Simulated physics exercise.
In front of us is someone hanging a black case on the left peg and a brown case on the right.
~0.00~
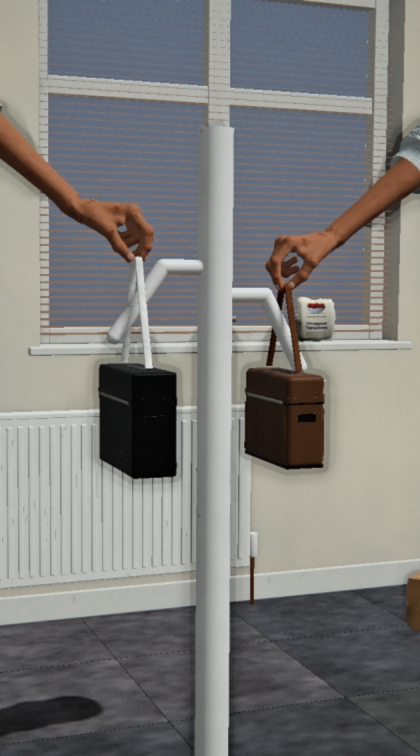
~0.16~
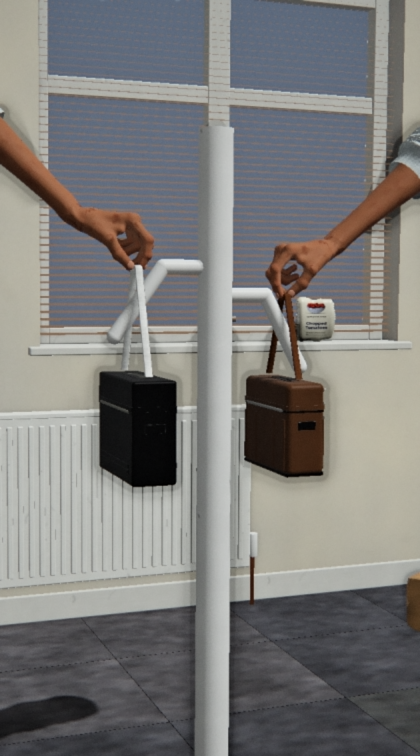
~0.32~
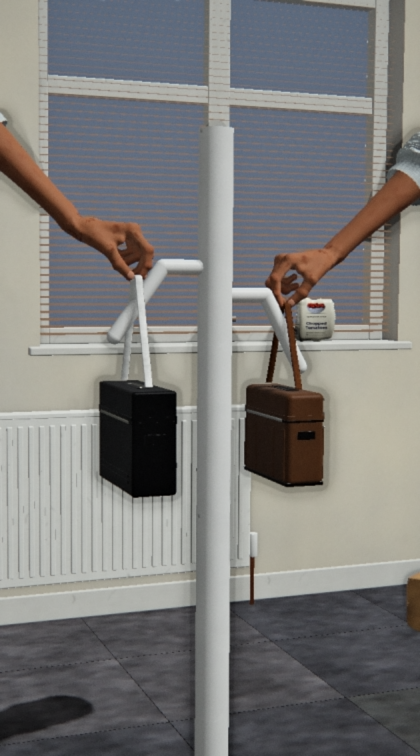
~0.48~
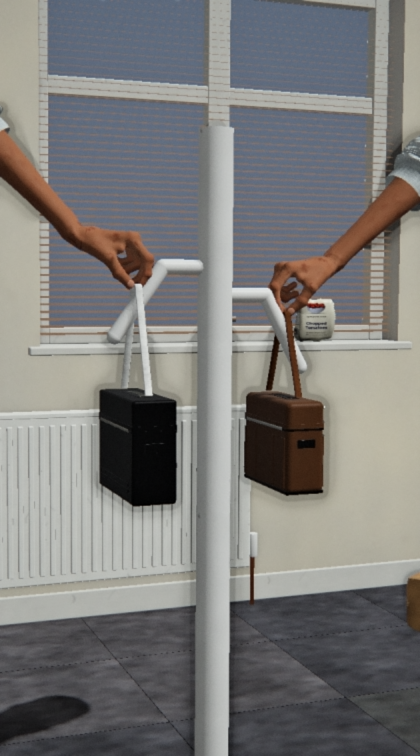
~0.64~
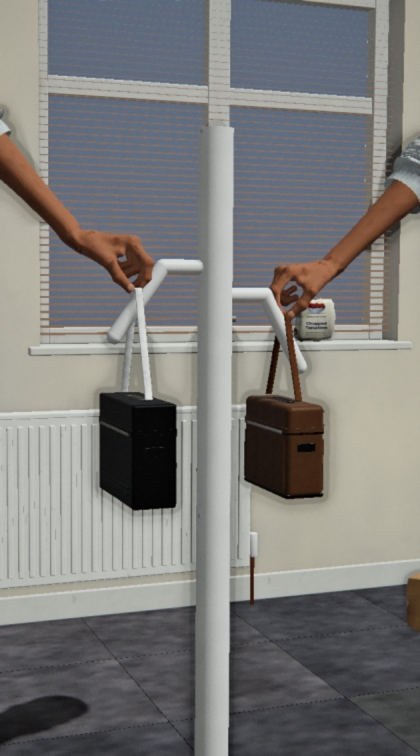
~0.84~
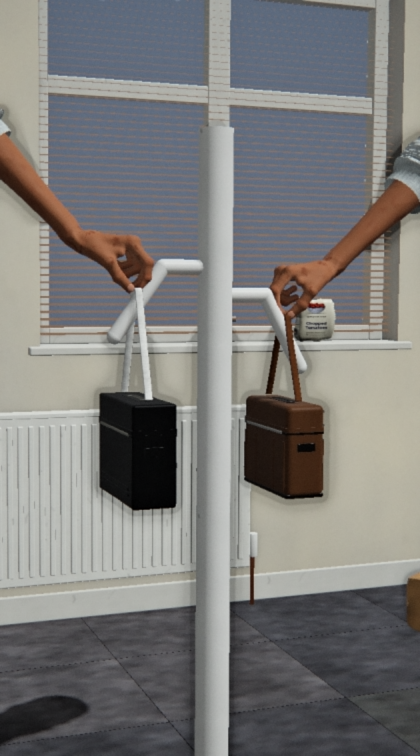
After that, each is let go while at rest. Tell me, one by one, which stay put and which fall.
After that the black case will be down. After that the brown case will be down.
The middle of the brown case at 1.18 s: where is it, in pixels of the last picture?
Near (280, 643) at that moment.
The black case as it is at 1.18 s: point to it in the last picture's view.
Around (136, 655).
By 1.18 s, black case falling near (136, 655); brown case falling near (280, 643).
By 1.46 s, black case on the floor; brown case on the floor.
When it is over, black case on the floor; brown case on the floor. The black case slips off its peg and the brown case drops to the floor.
